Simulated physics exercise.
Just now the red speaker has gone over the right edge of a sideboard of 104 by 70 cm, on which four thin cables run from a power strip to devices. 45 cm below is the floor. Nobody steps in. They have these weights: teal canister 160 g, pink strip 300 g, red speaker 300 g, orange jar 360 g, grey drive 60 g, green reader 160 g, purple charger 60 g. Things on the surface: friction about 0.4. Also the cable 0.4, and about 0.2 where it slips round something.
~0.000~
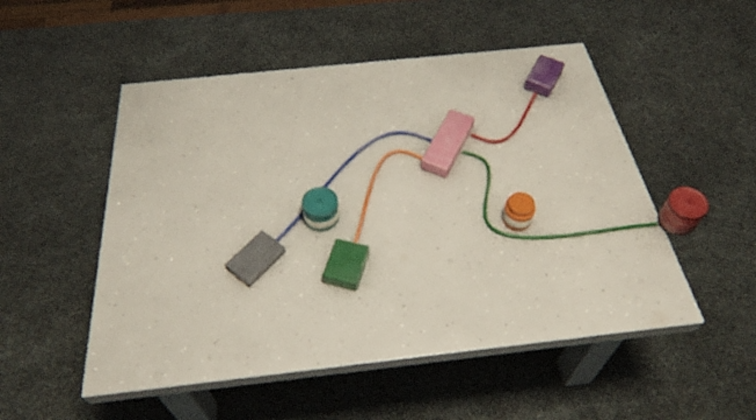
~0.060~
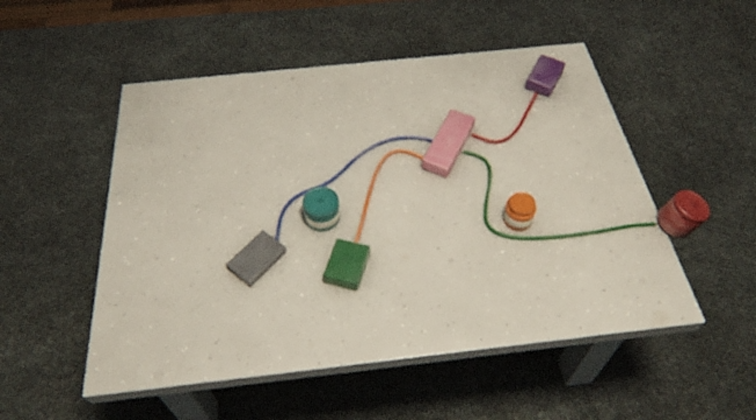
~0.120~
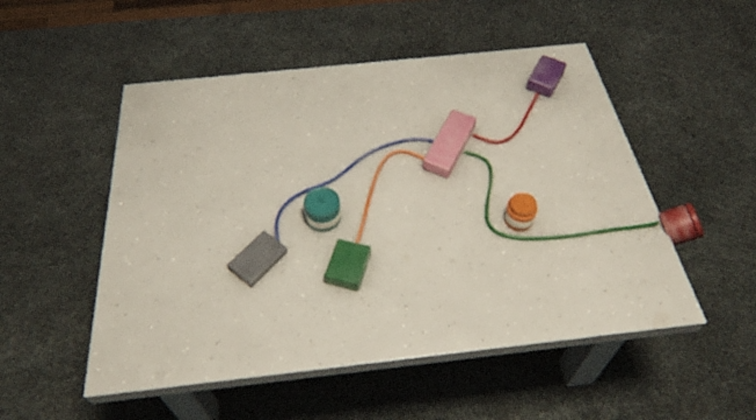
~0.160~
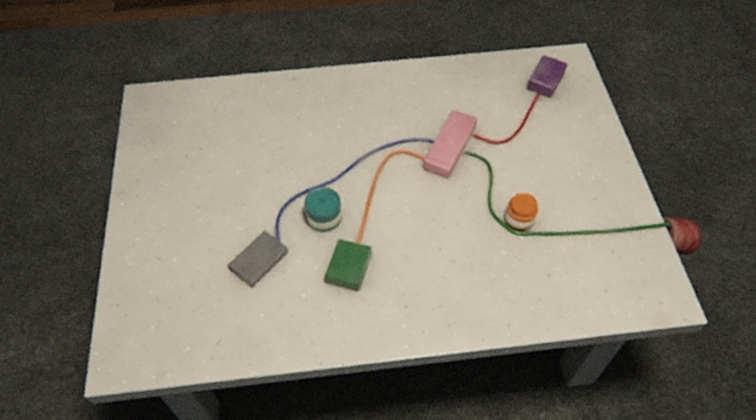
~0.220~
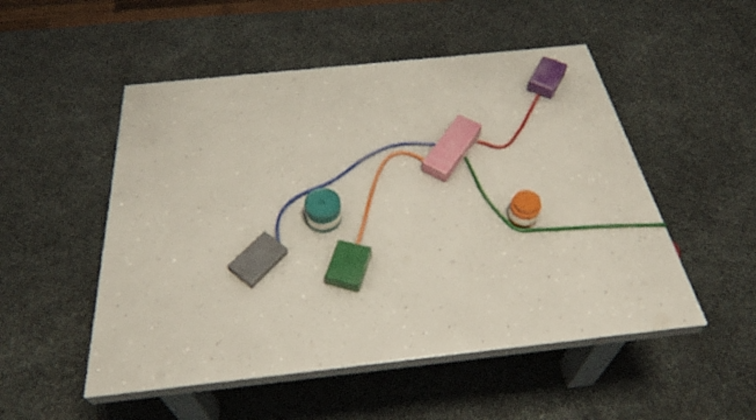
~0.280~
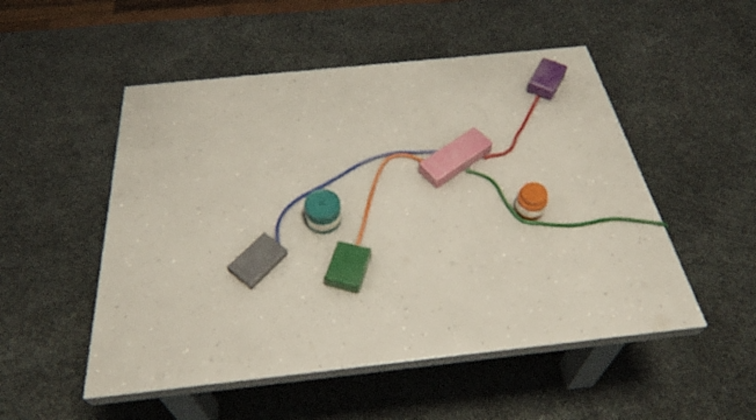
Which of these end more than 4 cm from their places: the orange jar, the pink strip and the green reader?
Result: Orange jar moves, pink strip moves, green reader stays put.
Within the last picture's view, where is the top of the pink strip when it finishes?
(482, 171).
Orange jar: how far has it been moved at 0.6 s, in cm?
7 cm.
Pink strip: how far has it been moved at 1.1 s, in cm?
About 9 cm.
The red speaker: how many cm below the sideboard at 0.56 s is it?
Measured: Near 25 cm.
At 0.6 s, the strip's end of the green cable at (488, 185); pink strip 8 cm off its start, orange jar 7 cm off its start, red speaker over the edge.
At 0.8 s, the strip's end of the green cable at (494, 188); pink strip 9 cm off its start, orange jar 7 cm off its start, red speaker over the edge.
At 1.1 s, the strip's end of the green cable at (494, 188); pink strip 9 cm off its start at (482, 171), orange jar 7 cm off its start at (544, 180), purple charger 2 cm off its start at (545, 80).
At 1.4 s, the strip's end of the green cable at (494, 188); pink strip 9 cm off its start, orange jar 7 cm off its start, red speaker over the edge.
At 2.6 s, the strip's end of the green cable at (494, 188); pink strip 9 cm off its start at (482, 171), orange jar 7 cm off its start at (544, 180), green reader 0 cm off its start at (348, 263), red speaker over the edge.
